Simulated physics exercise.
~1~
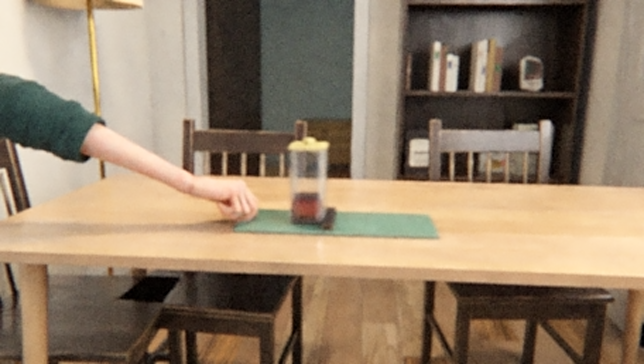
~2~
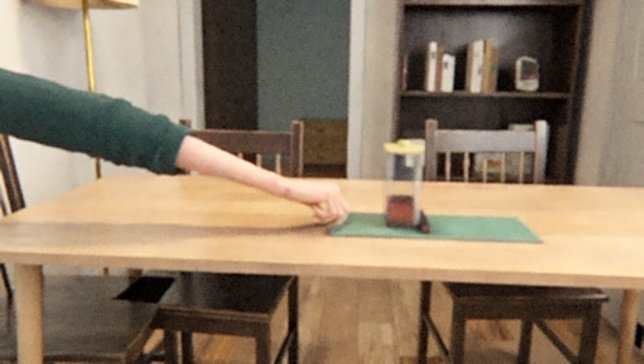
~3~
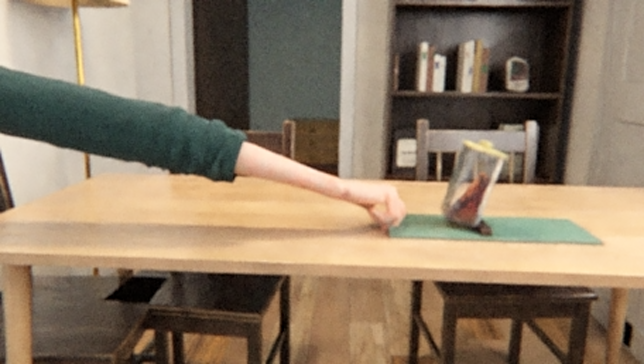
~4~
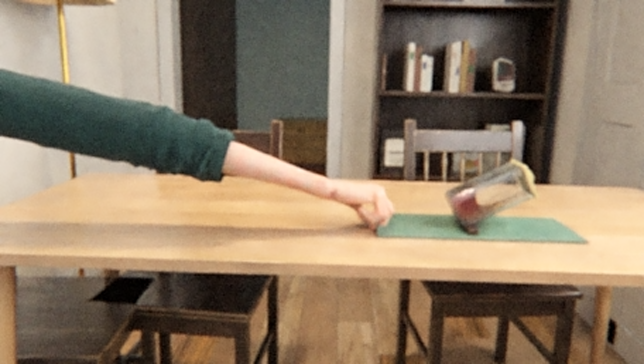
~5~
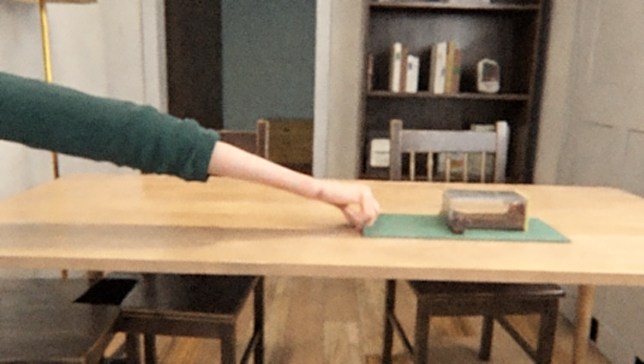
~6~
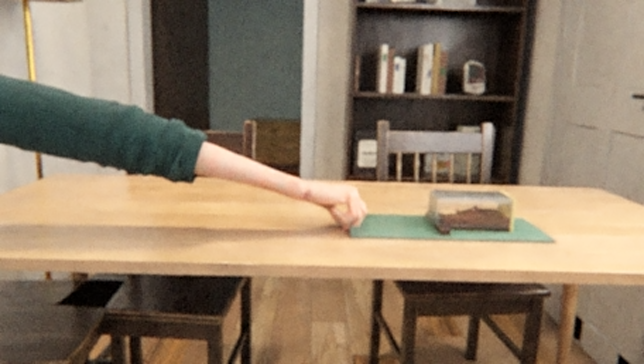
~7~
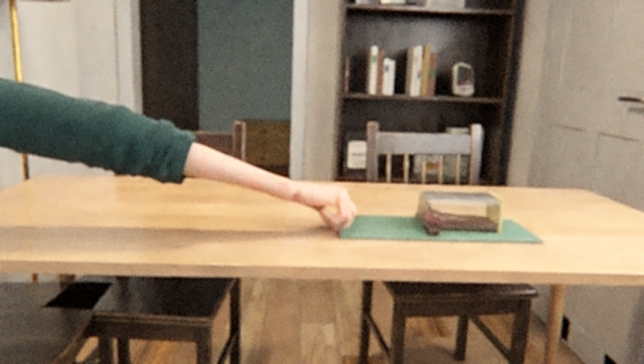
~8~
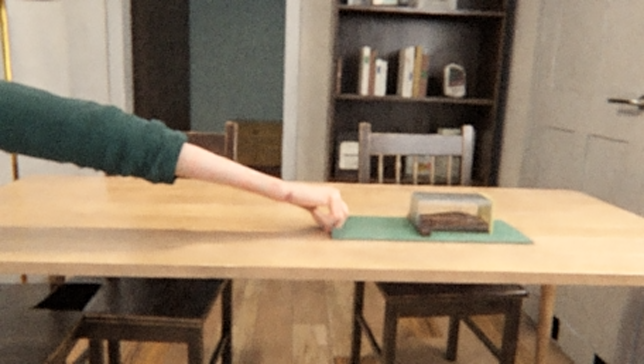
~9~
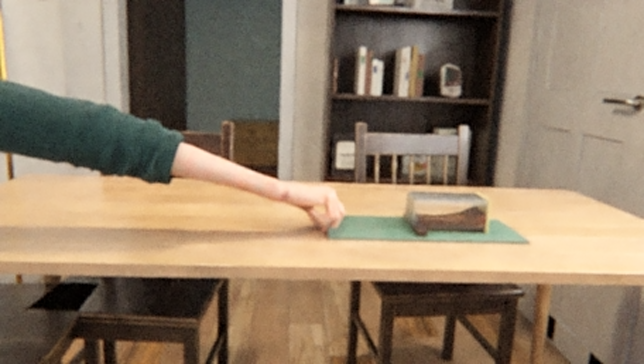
In a dining room seen from across a pale wooden table, dark chairs stand around it, with a dark bookcase and a doorway behind. A clear canister with a yellow lid, partly filled with something dark reddish-brown, stands upright on a green board. From the left, an arm in a dark green sleeve slides the board to the right, carrying the canister along. As the board stops, the canister tips to the right and topples over. The view drifts slightly right while the canister lies still on its side on the board, the hand remaining at the board's left edge.
